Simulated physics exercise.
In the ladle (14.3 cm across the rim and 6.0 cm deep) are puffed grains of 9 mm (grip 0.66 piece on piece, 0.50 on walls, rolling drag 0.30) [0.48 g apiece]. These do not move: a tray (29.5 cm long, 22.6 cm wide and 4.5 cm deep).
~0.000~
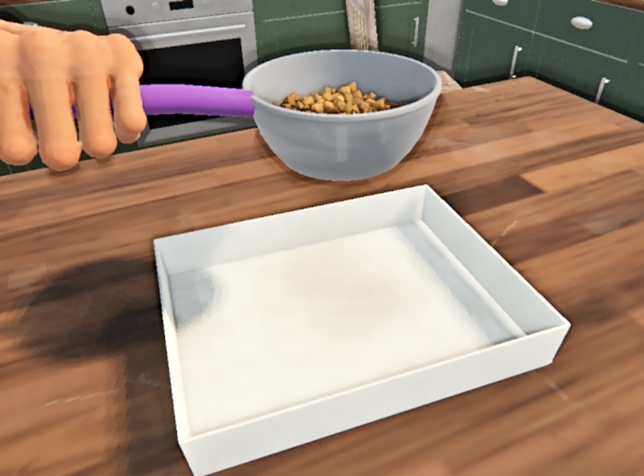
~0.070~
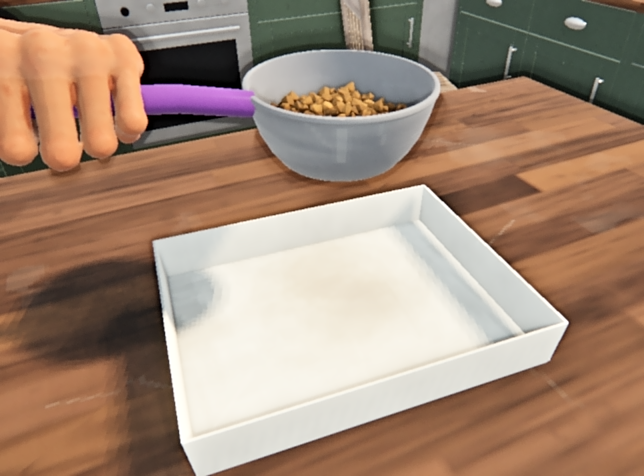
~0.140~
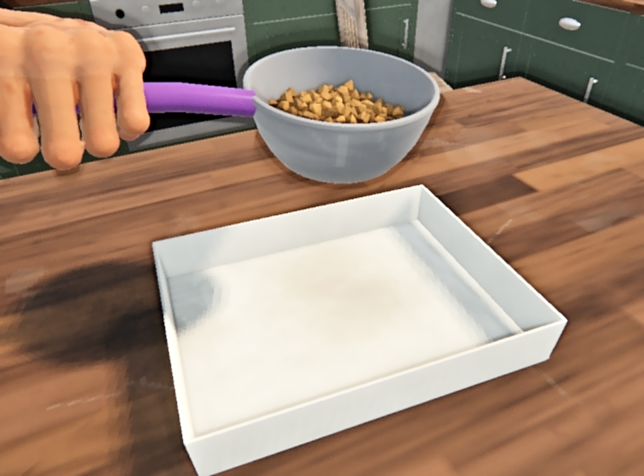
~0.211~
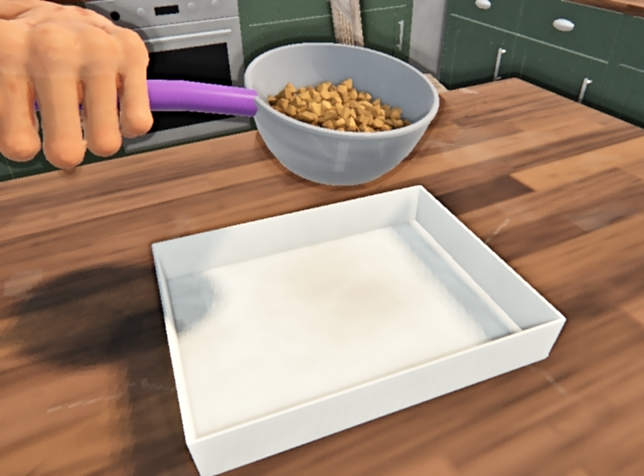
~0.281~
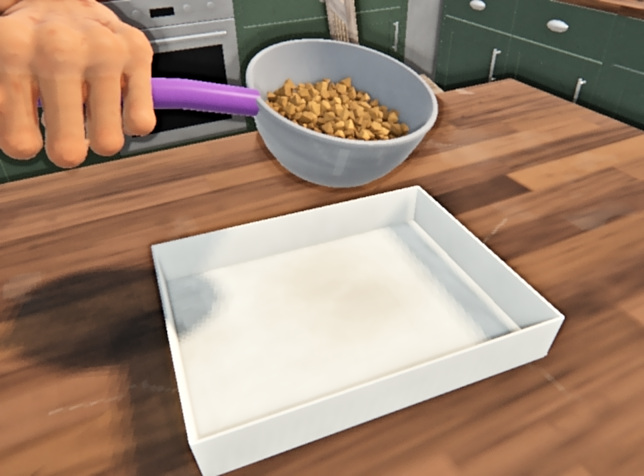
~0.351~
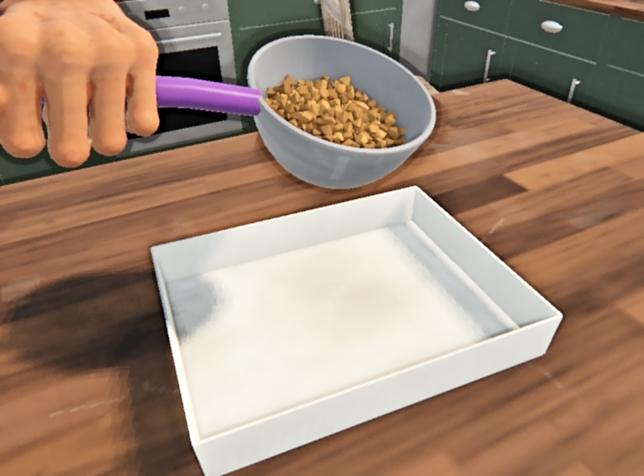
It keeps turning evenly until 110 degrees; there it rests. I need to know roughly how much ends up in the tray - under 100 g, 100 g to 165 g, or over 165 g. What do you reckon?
I reckon over 165 g.
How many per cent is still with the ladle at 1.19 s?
Close to 95 in a hundred.
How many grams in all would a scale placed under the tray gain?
Mass reading, approx.: 220 g.
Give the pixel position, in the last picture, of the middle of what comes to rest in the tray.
Near pixel (373, 306).
Then, at 0.81 s, tilt 52 degrees; 0 g in the tray, ladle holds 100 %.
After 1.19 s, tilt 78 degrees; 3 g in the tray, ladle holds 95 %.
After 1.53 s, tilt 101 degrees; 49 g in the tray, ladle holds 70 %.
After 1.87 s, tilt 110 degrees; 195 g in the tray, ladle holds 5 %.
In the end, at 2.6 s, 222 g in the tray, ladle holds 0 %.
